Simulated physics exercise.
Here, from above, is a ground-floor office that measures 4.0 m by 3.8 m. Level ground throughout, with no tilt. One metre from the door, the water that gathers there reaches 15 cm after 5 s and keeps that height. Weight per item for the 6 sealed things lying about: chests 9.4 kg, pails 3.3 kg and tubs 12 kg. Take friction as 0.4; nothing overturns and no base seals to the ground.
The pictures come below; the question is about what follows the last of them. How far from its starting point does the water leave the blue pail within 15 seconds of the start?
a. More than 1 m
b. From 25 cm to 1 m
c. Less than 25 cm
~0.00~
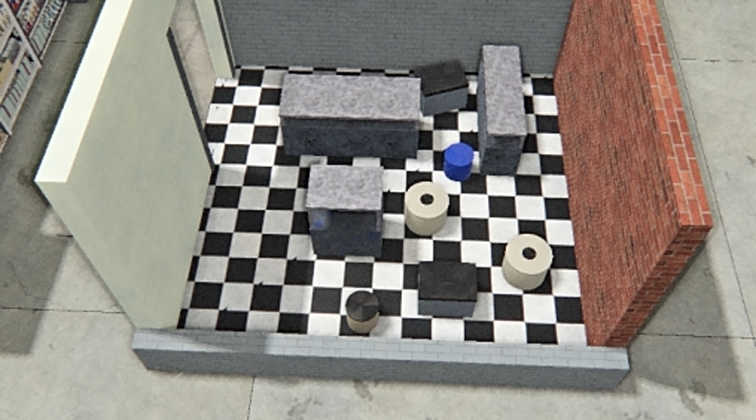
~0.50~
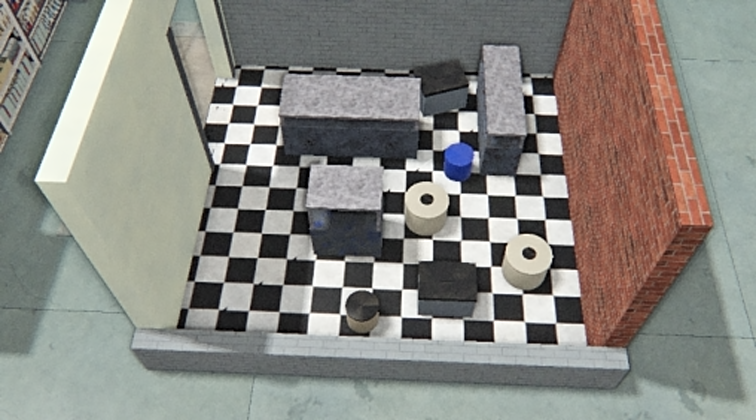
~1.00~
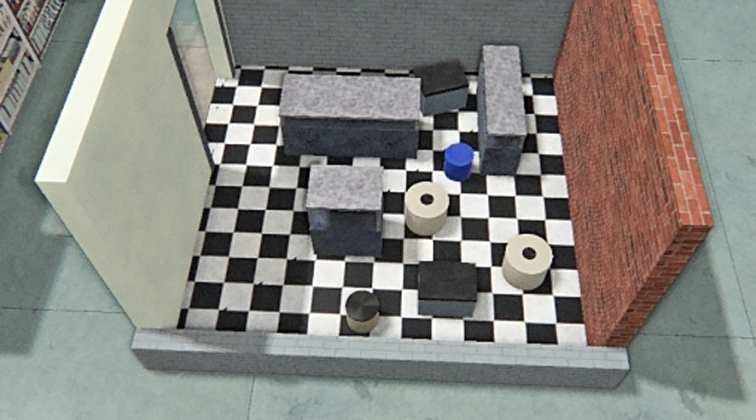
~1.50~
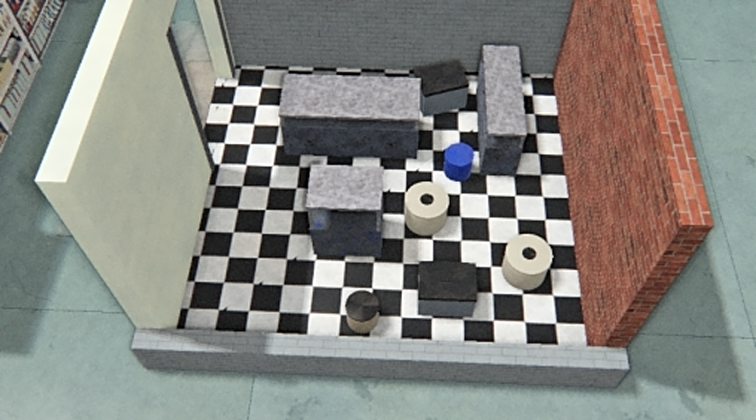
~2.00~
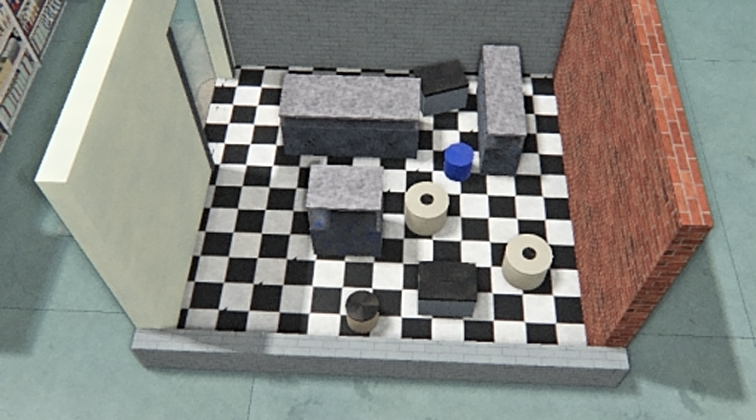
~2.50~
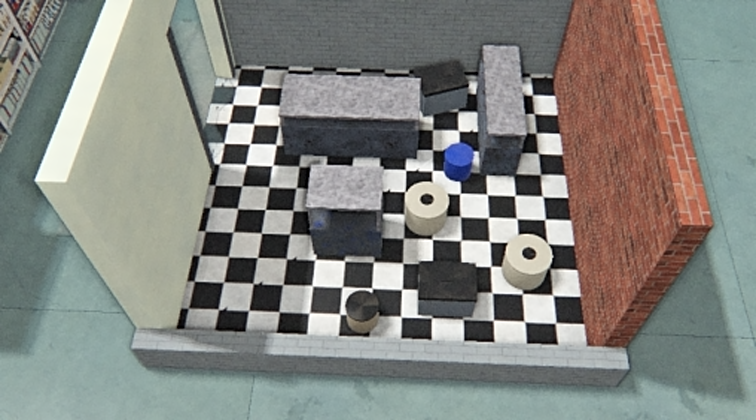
Answer: A.
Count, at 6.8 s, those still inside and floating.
Count at that moment: 0.
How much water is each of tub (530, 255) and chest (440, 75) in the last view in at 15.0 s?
Depths: Near 11 cm, then near 10 cm.
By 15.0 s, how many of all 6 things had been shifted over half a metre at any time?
4 in all.
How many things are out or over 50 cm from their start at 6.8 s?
At that moment it comes to 0.
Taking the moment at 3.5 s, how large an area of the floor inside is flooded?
Somewhere around 1.0 m2, roughly.
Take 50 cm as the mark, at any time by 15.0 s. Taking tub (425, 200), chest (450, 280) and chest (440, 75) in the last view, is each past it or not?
Order as asked: Below, beyond, beyond.
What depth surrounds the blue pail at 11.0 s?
I'd put it at about 4 cm.
After 3.5 s the blue pail is near (460, 154), 0.0 m from its start, aground; 0 afloat.
After 6.8 s the blue pail is near (460, 154), 0.0 m from its start, aground; 0 afloat.
After 11.0 s the blue pail is near (493, 278), 1.5 m from its start, aground; 3 afloat.
After 15.0 s the blue pail is near (457, 264), 1.4 m from its start, afloat; 6 afloat.
